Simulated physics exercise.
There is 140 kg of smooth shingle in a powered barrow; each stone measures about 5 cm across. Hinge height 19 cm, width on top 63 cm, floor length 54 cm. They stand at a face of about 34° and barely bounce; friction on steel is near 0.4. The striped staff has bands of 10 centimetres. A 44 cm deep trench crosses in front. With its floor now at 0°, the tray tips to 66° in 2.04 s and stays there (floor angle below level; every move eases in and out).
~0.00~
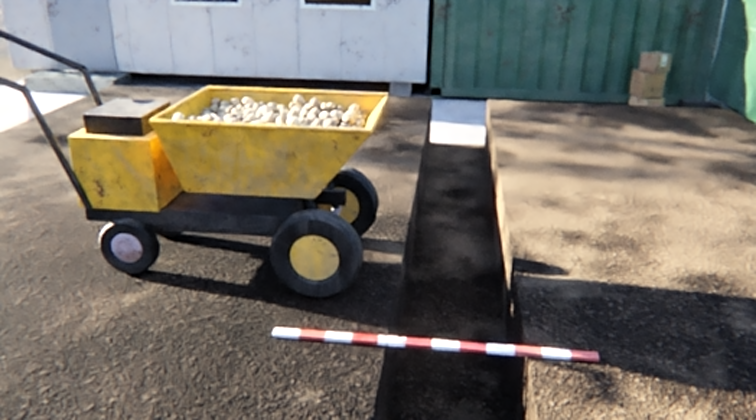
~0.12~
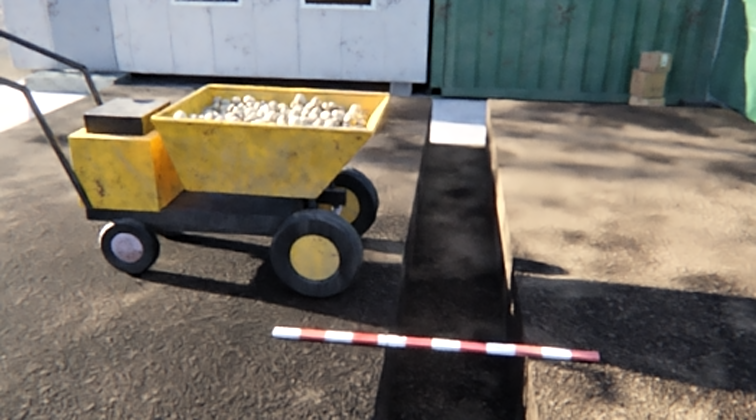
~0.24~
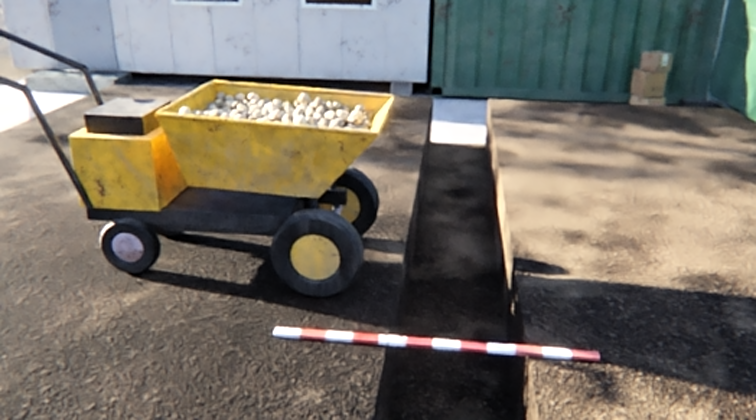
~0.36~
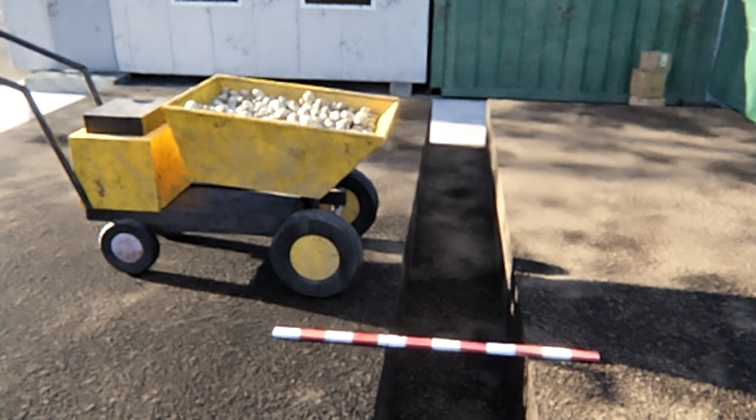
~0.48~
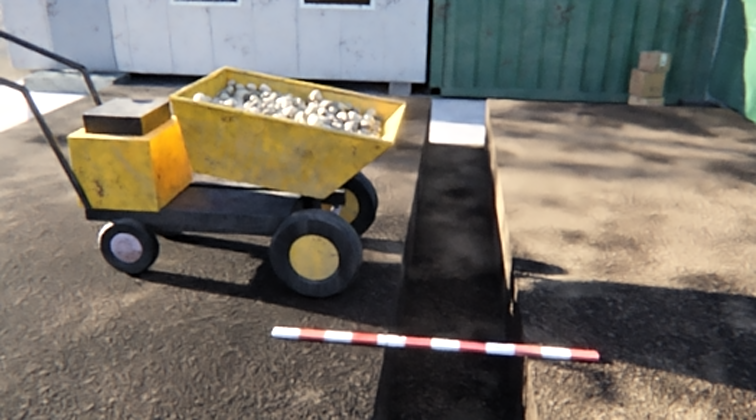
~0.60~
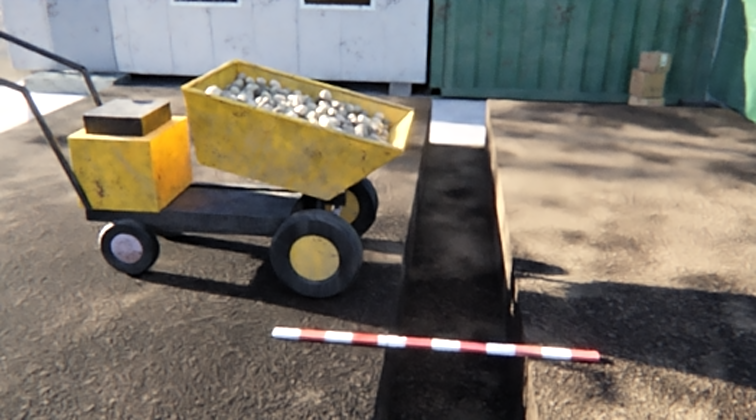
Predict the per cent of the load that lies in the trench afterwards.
84 per cent.
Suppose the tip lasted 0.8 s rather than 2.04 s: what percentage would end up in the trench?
It'd be some 65 per cent.
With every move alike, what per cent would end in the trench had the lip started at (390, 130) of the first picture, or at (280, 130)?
It comes to about 65 and 100 in a hundred.
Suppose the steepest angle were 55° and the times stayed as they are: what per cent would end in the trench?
Share in trench: Approx. 65%.
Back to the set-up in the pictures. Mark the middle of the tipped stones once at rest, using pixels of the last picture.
Their middle lands near (479, 342).
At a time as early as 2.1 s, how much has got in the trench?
By that moment, roughly 40 per cent of the load.
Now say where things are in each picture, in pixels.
The tray is at 0°, its lip at (371, 132); the top of the load is at (286, 111), in the first picture.
Lip at (373, 132), floor tilted 1°, highest stones at (279, 110); the stones move at 0.1 m/s on average, in the second picture.
Lip at (378, 134), floor tilted 3°, highest stones at (274, 105); the stones move at 0.2 m/s on average, in the third picture.
Lip at (384, 138), floor tilted 5°, highest stones at (246, 101); the stones move at 0.2 m/s on average, in the fourth picture.
Lip at (392, 143), floor tilted 9°, highest stones at (241, 92); the stones move at 0.3 m/s on average, in the fifth picture.
The tray is at 14°, its lip at (403, 151); the top of the load is at (242, 86); the stones move at 0.3 m/s on average, in the sixth picture.
After 1.5 s the floor is at 56°; 99 % in the tray, 1 % in the trench; the foremost stones are at (473, 229).
After 2.1 s the floor is at 66°; 48 % in the tray, 42 % in the trench, 11 % past the trench; the foremost stones are at (583, 271).
After 2.5 s the floor is at 66°; 25 % in the tray, 59 % in the trench, 16 % past the trench; the foremost stones are at (628, 264).
After 4.4 s the floor is at 66°; 0 % in the tray, 84 % in the trench, 16 % past the trench; the foremost stones are at (644, 265).
